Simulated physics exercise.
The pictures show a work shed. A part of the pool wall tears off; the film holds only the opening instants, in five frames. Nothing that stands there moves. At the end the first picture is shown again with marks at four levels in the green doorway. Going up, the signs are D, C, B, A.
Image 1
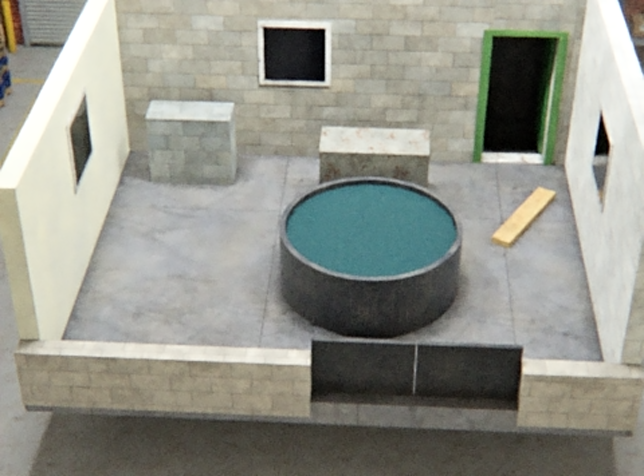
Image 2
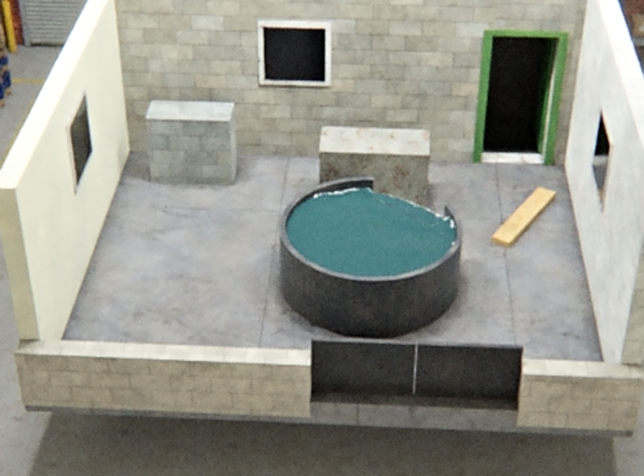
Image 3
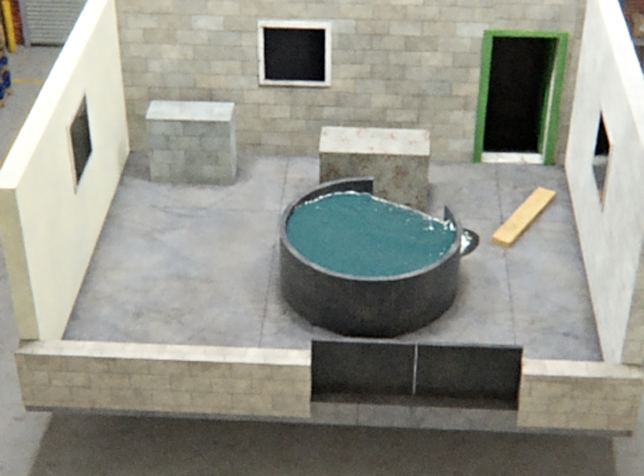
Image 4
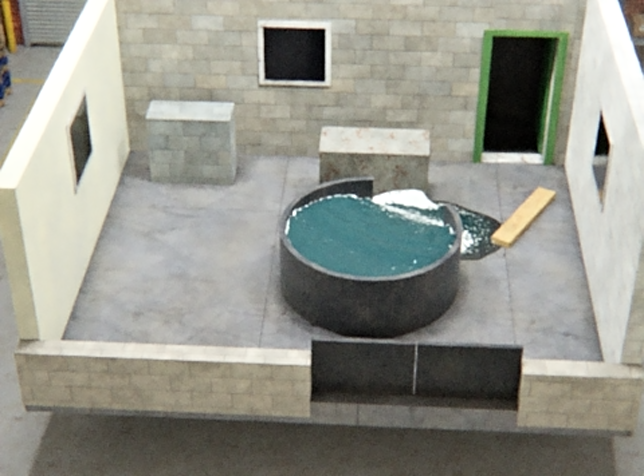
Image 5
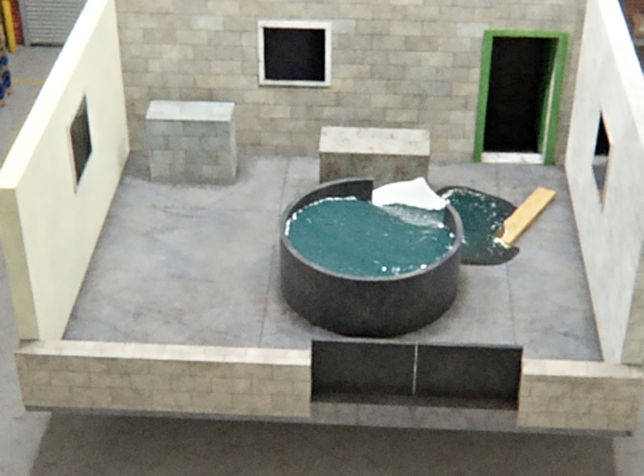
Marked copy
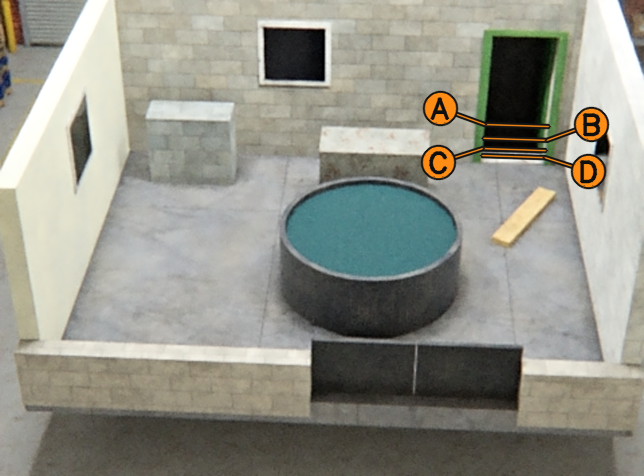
In a work shed, a round pool's back opens and water spreads right around a plank.
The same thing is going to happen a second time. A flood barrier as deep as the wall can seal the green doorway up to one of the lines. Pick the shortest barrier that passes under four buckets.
B will do.
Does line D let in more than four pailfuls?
Yes.
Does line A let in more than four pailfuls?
No, that is safe.
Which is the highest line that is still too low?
The answer is C.
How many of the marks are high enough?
Two.
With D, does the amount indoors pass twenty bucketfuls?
Yes, clearly.
In orange, A at (516, 125); B at (515, 139); C at (514, 149); D at (513, 156); from the bottom up D, C, B, A.
With A, nothing gets over.
With B, a splash gets over, under a bucket.
With C, about 10 bucketfuls get in.
With D, dozens of bucketfuls pour in.
